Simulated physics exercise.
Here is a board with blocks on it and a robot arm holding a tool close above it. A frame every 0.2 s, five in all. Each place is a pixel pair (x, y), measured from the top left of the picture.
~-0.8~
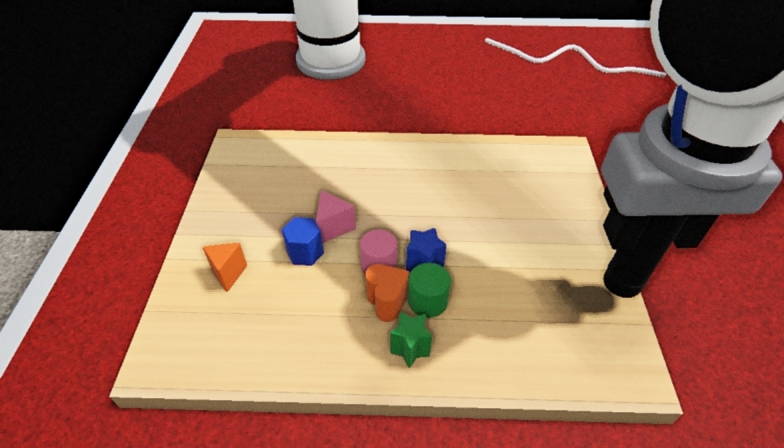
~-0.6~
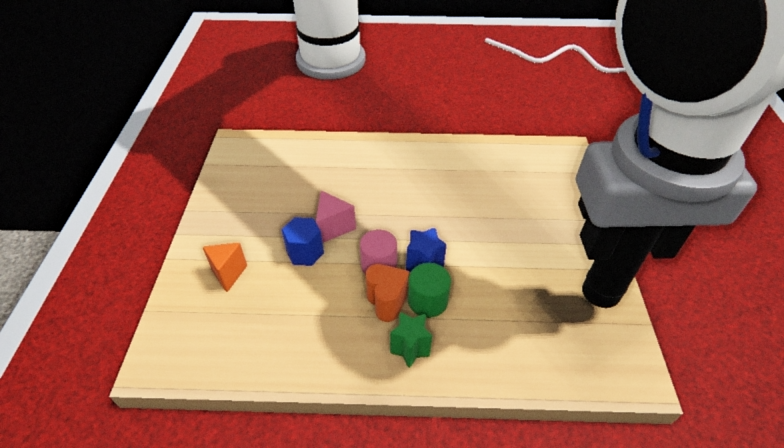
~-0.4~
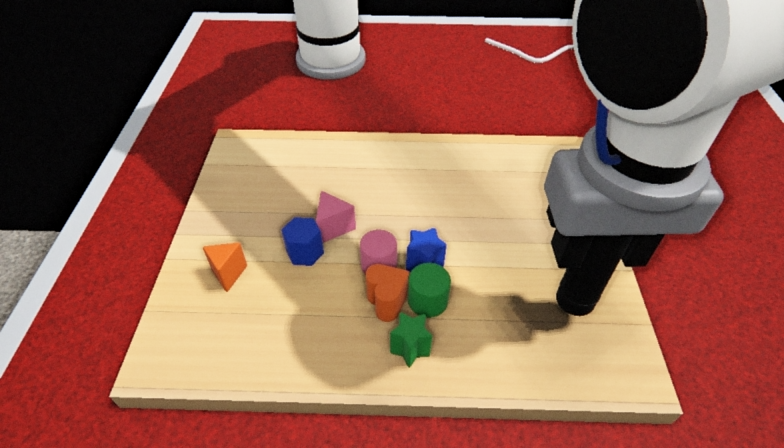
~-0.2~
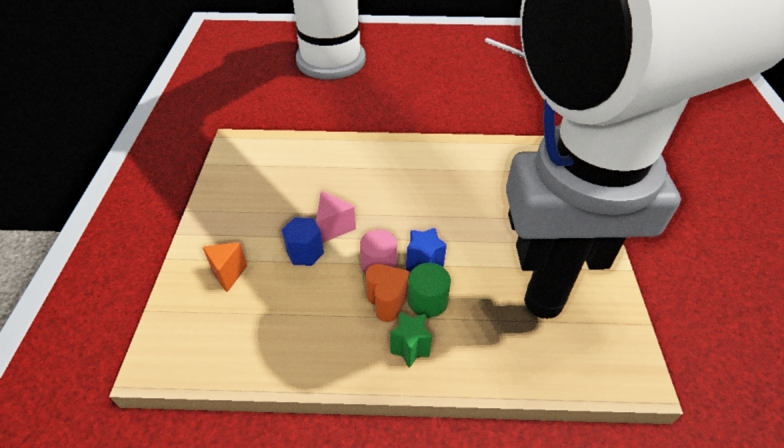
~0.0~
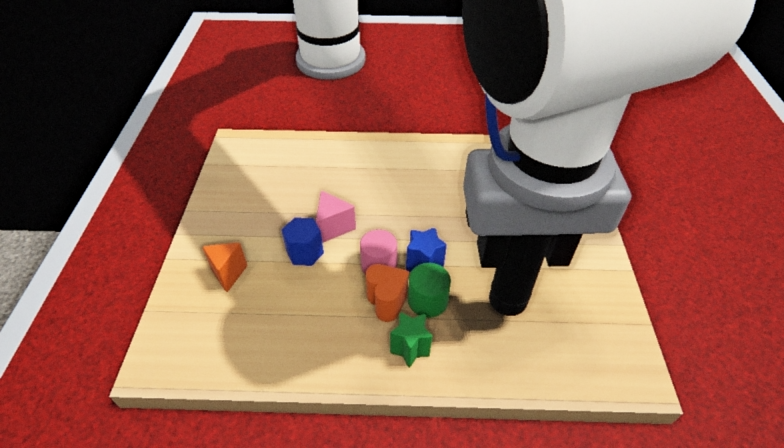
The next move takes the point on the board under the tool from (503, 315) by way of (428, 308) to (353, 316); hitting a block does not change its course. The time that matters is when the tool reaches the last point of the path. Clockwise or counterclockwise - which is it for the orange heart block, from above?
The answer is counter-clockwise.
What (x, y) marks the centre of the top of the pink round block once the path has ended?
I'd expect the centre of its top face to be at (368, 229).
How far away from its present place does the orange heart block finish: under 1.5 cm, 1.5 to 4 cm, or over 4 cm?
More than 4 cm.
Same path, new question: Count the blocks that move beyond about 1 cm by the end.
My forecast: 3 or more.
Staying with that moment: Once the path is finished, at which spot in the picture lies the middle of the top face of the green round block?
In the picture, it is at (363, 260).
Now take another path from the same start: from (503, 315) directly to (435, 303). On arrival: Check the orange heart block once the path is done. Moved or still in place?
Shifted out of place.
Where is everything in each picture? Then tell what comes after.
Lower end of the tool at (621, 284), tops of blocks, pink round block at (378, 242), orange heart block at (387, 280), green star at (412, 328), green round block at (430, 278), in the first frame.
Tool at (601, 293), blocks as before, in the second frame.
Tool at (575, 301), blocks as before, in the third frame.
Tool at (543, 304), blocks as before, in the fourth frame.
Tool at (508, 301), pink round block at (378, 242), orange heart block at (387, 280), green star at (412, 328), green round block at (430, 278), in the fifth frame.
The first path, step by step. One third of the way, tool at (453, 294); orange heart block at (379, 278), turned 25° anticlockwise; green round block at (416, 273).
Two thirds of the way, tool at (402, 295); pink round block at (369, 232); orange heart block at (340, 274), turned 65° anticlockwise; green round block at (378, 262).
At the end, tool at (352, 302); pink round block at (368, 229); orange heart block at (318, 273), turned 50° anticlockwise; green star not moved; green round block at (363, 260).
